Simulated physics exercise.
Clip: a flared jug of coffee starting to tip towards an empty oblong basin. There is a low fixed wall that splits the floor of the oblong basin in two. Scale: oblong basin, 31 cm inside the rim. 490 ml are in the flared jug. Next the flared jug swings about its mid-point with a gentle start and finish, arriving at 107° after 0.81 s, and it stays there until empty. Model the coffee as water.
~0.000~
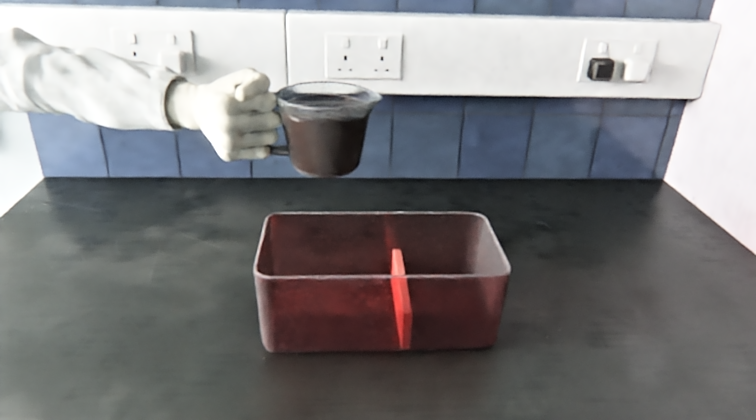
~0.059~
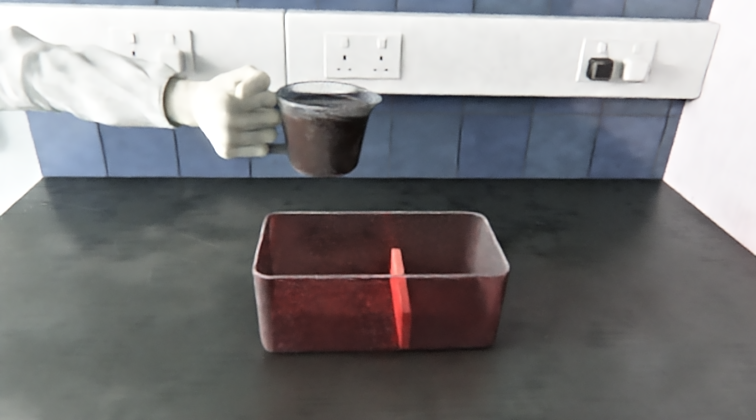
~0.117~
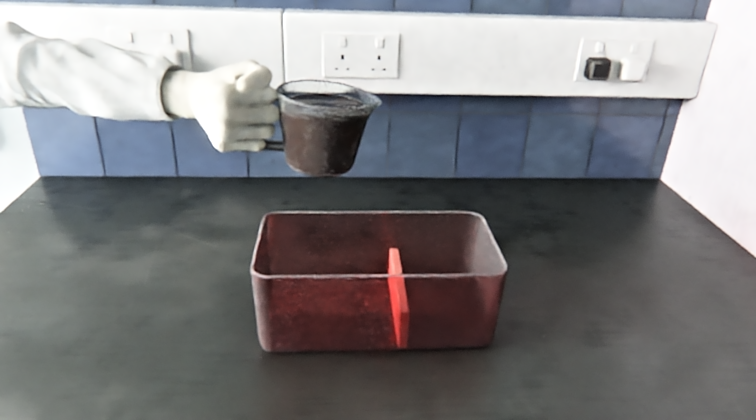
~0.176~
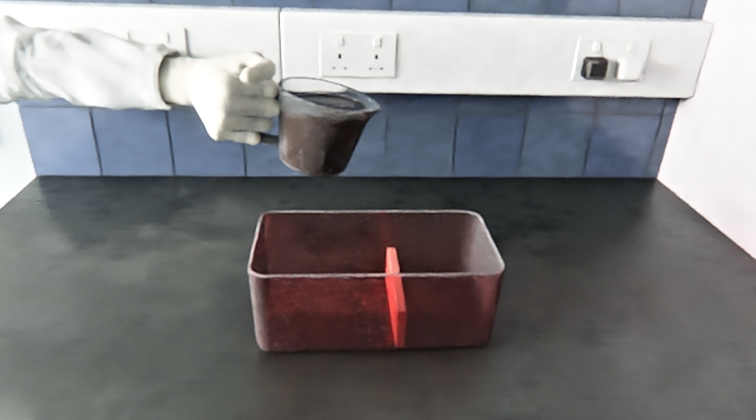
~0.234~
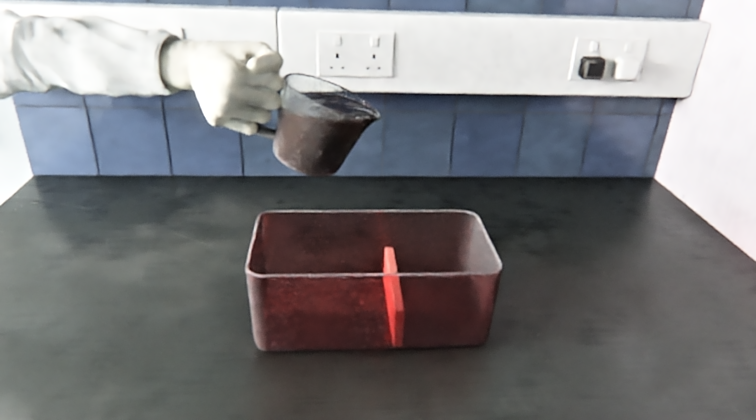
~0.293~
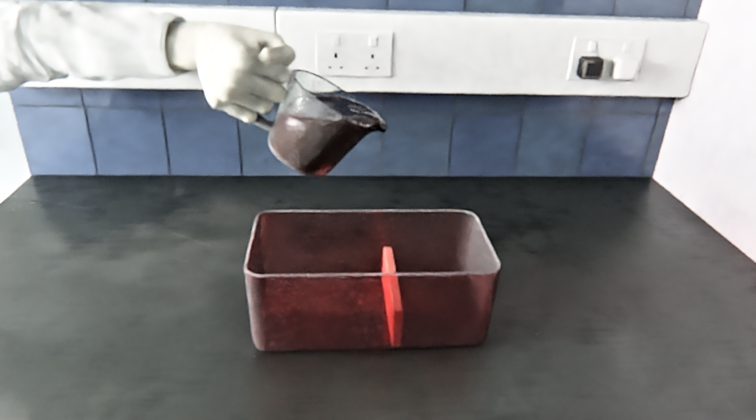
On a dark worktop by blue tiles, a gloved hand held a jug of dark coffee above an oblong basin with a red divider, then gradually tilted it to the right.
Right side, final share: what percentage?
76 per cent.
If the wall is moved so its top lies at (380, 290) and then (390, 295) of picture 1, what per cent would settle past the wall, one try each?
I'd put it at about 90 per cent for the first and about 80 per cent for the second.
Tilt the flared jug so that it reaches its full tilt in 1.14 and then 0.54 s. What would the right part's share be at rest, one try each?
Roughly 80 per cent the first time and 60 per cent the second.
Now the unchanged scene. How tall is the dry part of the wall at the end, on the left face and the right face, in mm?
54 mm left, 38 mm right.
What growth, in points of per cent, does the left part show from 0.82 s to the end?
I'd put it near 10 percent.
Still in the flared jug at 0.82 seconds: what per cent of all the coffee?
3 per cent or so.
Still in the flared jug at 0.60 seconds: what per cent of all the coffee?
At that time about 38 in a hundred parts are still held.
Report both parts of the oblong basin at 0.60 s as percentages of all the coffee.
About 0 % left, 28 % right.
Then, 0.60 s in, the tilt is 90° and 39 per cent is still to pour, 0 is left of the wall and 28 right of it.
Then, 0.82 s in, the tilt is 107° and 3 per cent is still to pour, 13 is left of the wall and 75 right of it.
Then, 1.06 s in, the tilt is 107° and 0 per cent is still to pour, 23 is left of the wall and 75 right of it.
Then, 1.31 s in, the tilt is 107° and 0 per cent is still to pour, 23 is left of the wall and 76 right of it.
Finally, 23 per cent lies left of the wall, 76 right of it and 2 outside.
